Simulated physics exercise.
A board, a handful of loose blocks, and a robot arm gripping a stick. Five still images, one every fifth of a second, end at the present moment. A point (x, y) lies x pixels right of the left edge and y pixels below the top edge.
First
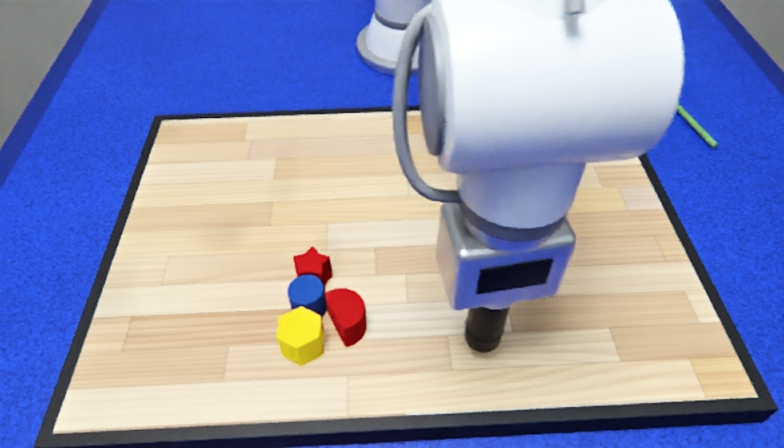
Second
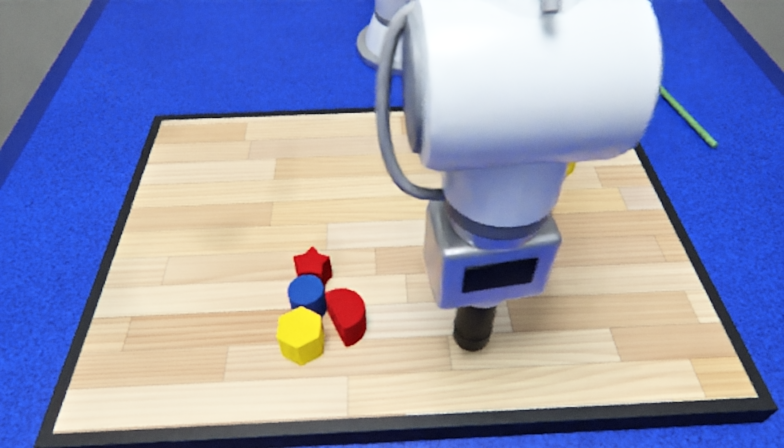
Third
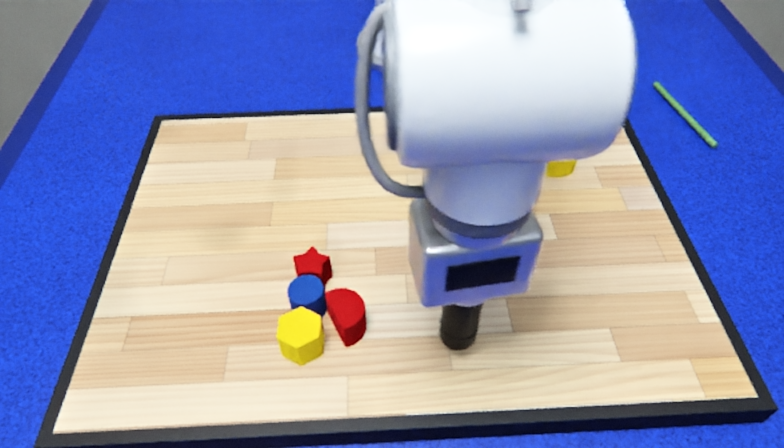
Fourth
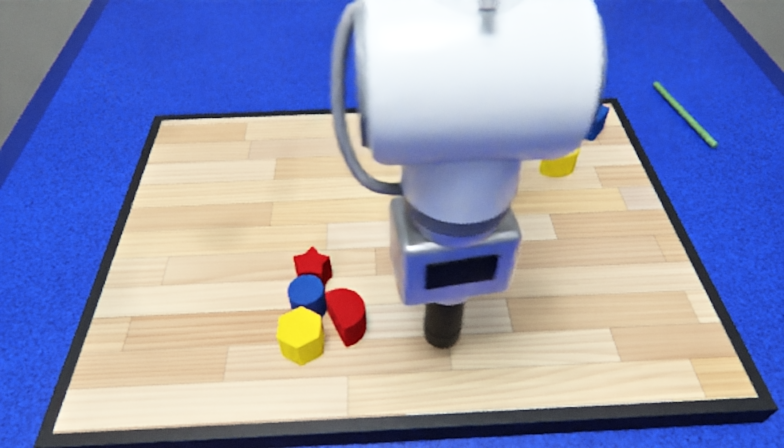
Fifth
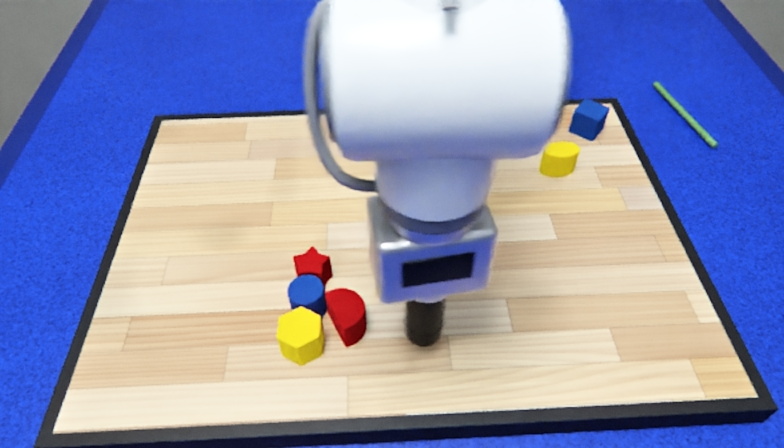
A robot arm gripping a dark stick moves steadily left across a wooden board toward a still cluster of red, blue and yellow blocks, uncovering a yellow block and then a blue one near the far right corner.
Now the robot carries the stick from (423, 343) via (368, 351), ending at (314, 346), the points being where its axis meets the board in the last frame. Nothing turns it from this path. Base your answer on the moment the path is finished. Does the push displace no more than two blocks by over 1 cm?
My answer is yes.
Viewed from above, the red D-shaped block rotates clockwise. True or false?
True - the claim holds.
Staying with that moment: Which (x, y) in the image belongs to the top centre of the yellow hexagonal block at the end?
At roughly (269, 321).
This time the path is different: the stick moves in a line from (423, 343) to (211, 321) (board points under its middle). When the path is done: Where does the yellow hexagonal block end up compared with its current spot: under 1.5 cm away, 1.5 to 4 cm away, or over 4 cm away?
Final distance: More than 4 cm.
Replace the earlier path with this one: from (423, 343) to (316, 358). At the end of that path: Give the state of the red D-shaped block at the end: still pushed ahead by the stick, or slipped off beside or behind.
Looking at the end of the path, the red D-shaped block has slipped free of the stick.
On the path given first. Halfway along, stick (367, 340); nothing pushed yet.
At the end, stick (311, 335); yellow hexagonal block (269, 321), turned 20° anticlockwise; blue cylinder (301, 284); red star still; red D-shaped block (330, 295), turned 60° clockwise.
